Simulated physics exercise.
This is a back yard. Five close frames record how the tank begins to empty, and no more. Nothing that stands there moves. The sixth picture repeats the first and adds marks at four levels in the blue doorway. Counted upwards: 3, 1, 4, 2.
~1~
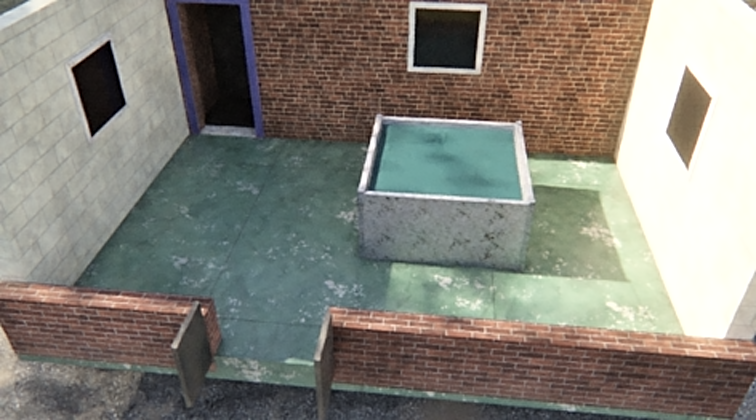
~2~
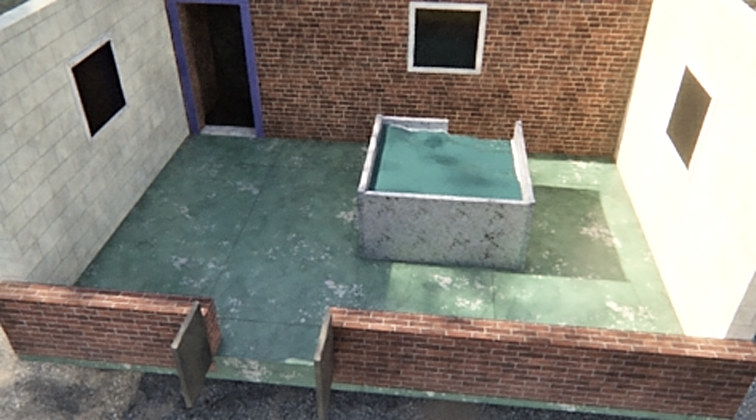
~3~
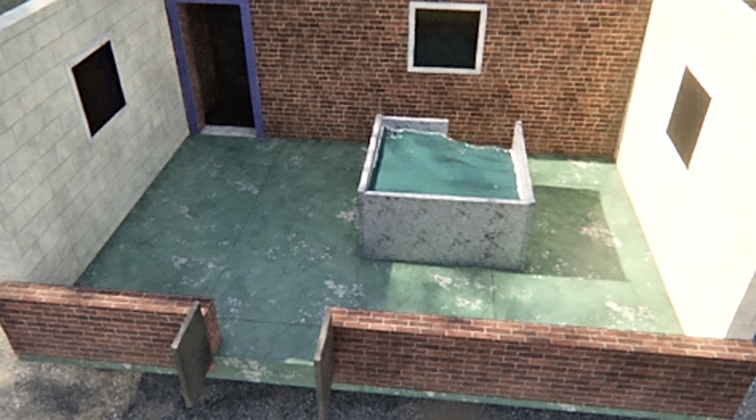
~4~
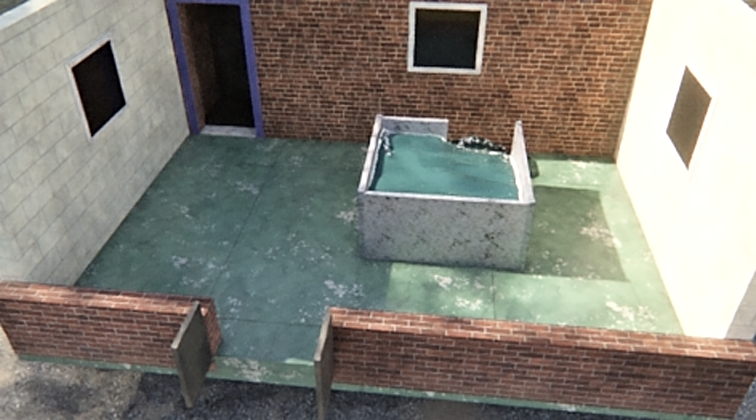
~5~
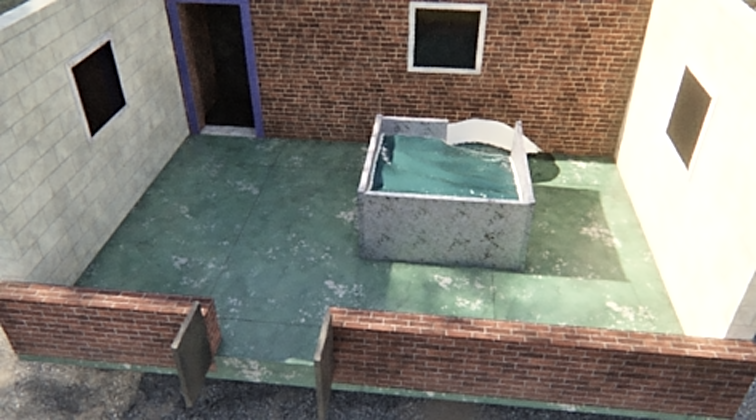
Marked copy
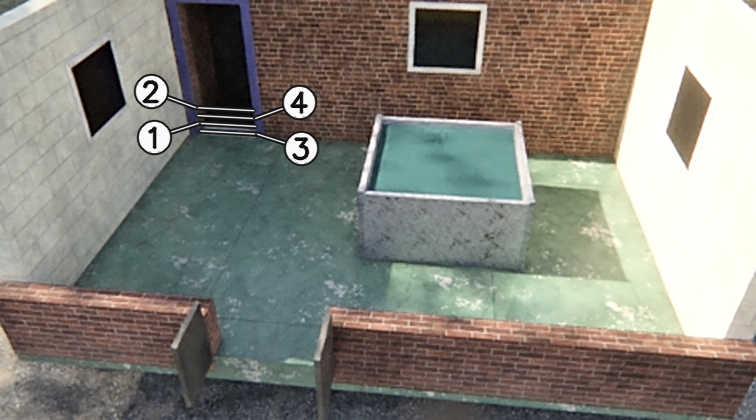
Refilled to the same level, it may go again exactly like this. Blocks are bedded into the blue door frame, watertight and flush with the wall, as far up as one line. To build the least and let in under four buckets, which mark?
Use line 1.
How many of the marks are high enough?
Three of the four.
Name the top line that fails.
The answer is 3.
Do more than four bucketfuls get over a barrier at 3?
Yes, it does.
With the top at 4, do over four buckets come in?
No, that is safe.
In white, 1 at (227, 124); 2 at (224, 109); 3 at (228, 132); 4 at (226, 117); from the bottom up 3, 1, 4, 2.
With 1, a splash gets over, under a bucket.
With 2, nothing gets over.
With 3, some 15 bucketfuls get in.
With 4, nothing gets over.
